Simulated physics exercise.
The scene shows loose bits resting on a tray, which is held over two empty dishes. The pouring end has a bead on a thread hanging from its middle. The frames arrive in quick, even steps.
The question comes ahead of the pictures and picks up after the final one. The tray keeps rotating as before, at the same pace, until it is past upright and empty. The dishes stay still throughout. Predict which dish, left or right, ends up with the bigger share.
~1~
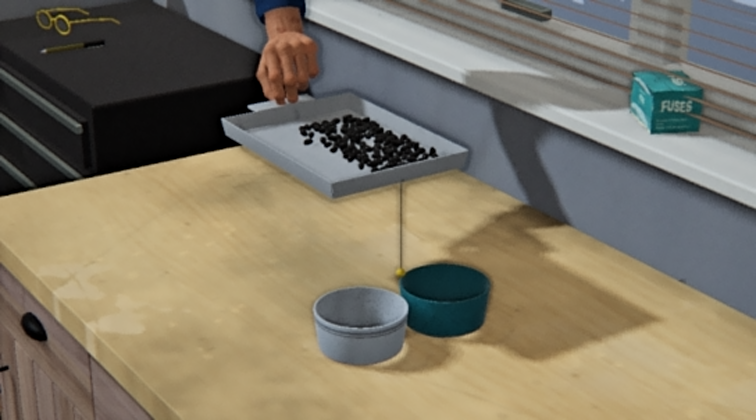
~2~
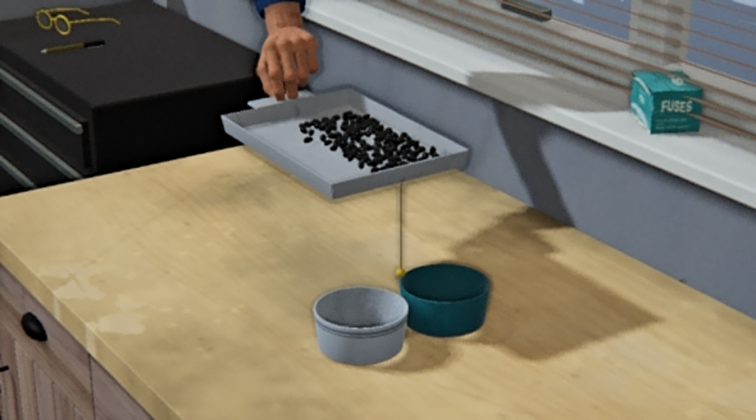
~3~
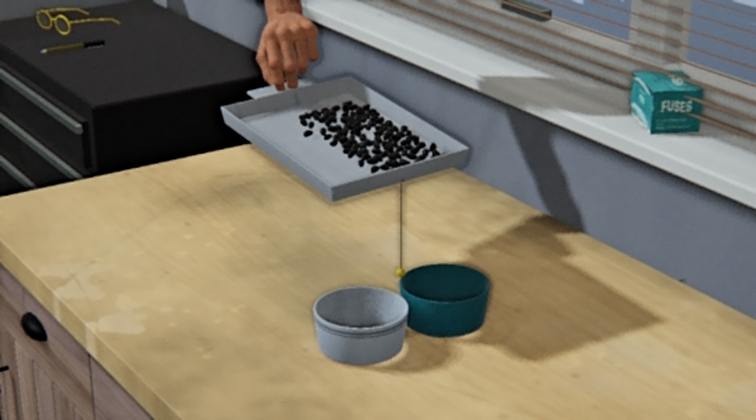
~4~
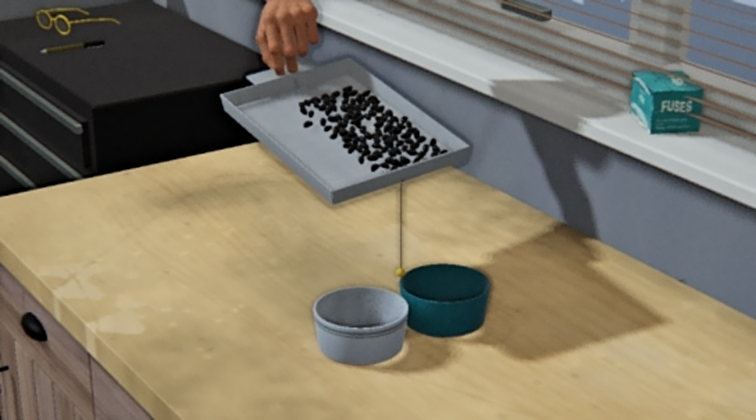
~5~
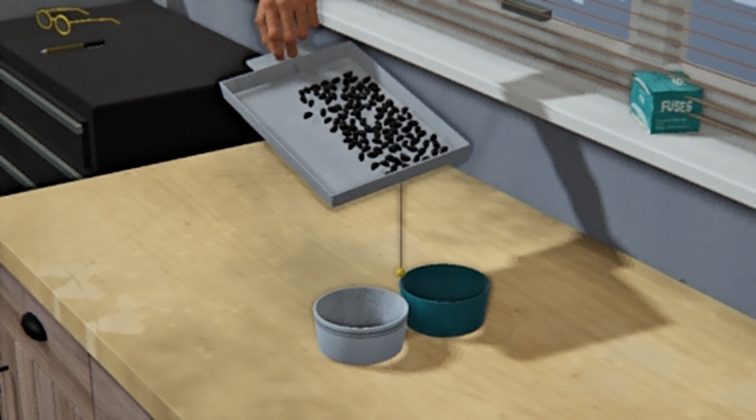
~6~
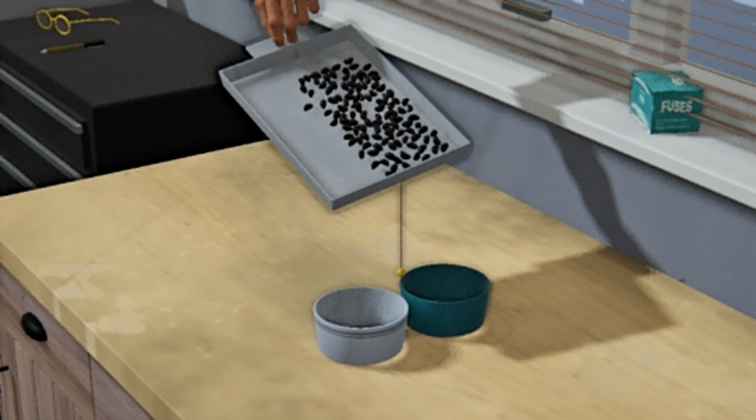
The left-side dish.
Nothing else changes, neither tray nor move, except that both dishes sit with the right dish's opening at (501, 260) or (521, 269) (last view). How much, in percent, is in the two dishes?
It comes to about 0 per cent the first time and about 10 per cent the second.
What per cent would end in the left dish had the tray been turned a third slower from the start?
Around 90 in every hundred.
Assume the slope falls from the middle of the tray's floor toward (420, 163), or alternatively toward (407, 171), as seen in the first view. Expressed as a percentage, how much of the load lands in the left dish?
Near 0 % and 0 %.
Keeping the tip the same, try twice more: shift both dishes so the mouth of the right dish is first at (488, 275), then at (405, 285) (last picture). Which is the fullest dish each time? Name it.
The leftmost dish, then the leftmost dish.
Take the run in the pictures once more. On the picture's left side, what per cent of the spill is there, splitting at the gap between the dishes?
It amounts to some 40 percent.
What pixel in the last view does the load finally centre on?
Around (363, 341).
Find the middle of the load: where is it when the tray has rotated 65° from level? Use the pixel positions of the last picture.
Somewhere around pixel (363, 171) in the last picture.
Soon after the last picture, tray tipped steeply; all on the tray.
A little later, tray tipped past a quarter turn; most on the tray; about a quarter in the left dish; a small part outside both; a small part in the air.
Later still, tray tipped past a quarter turn; most in the left dish; about a quarter outside both.
At rest, tray tipped past a quarter turn; most in the left dish; none in the right dish; about a quarter outside both.
